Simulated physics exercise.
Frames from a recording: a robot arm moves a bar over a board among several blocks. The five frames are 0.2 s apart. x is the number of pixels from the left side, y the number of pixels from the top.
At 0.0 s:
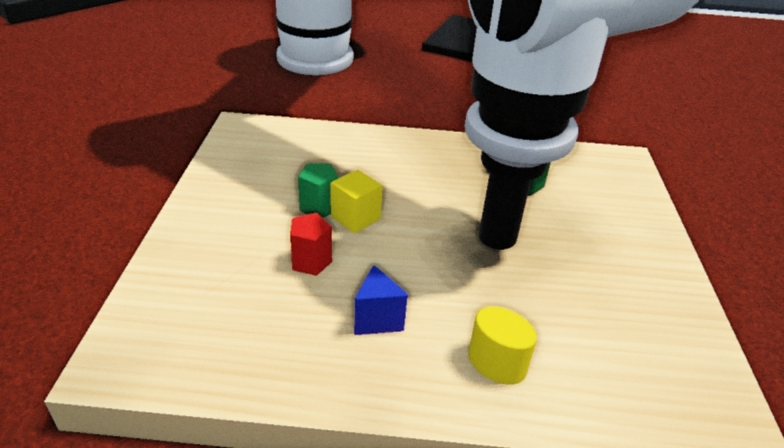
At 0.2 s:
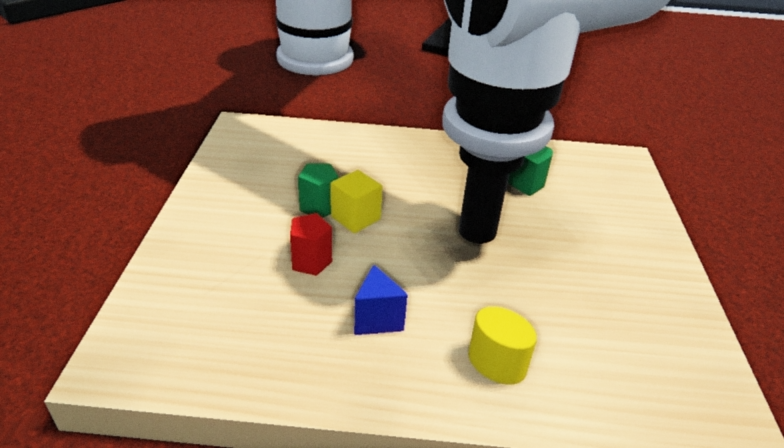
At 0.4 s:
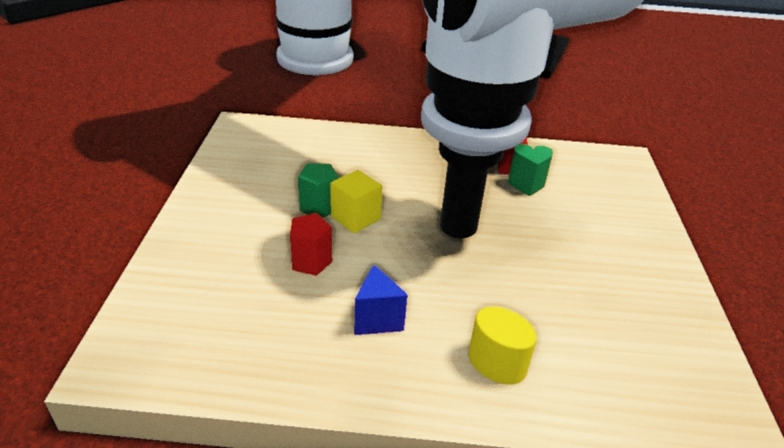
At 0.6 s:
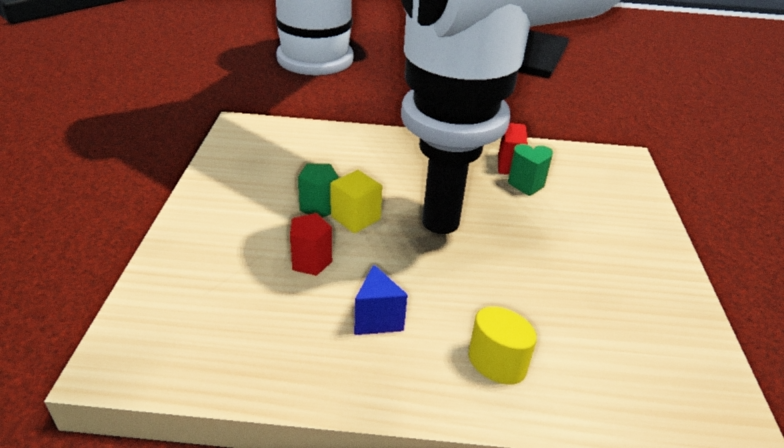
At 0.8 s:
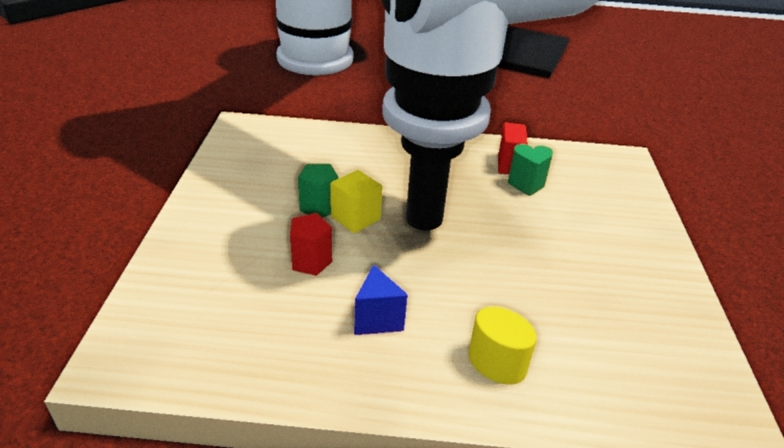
In the video, a robot arm holding a black bar upright moves steadily leftward over a wooden board, gradually revealing a red block beside a green one at the back, while the colored blocks on the board stay still.
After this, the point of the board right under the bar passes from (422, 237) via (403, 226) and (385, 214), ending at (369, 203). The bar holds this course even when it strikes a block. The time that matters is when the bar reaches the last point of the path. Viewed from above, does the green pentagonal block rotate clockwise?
In short: Yes.
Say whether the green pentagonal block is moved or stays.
It is shoved along.
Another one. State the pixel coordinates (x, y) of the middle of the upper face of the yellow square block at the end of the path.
When the path ends, it will be at (335, 177).
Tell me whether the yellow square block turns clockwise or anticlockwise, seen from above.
Overhead view: Anti-clockwise.
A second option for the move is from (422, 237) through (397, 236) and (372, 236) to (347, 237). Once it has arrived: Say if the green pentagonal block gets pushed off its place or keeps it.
It is no longer where it was.
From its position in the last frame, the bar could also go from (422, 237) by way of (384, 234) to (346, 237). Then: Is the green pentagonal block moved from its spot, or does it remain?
By the time the path is finished, it has moved at least a centimetre.
On the path given first. Halfway along, bar (395, 203); yellow square block (352, 182).
At the end, bar (369, 186); green pentagonal block (296, 171), turned 25° clockwise; yellow square block (335, 177), turned 60° anticlockwise.
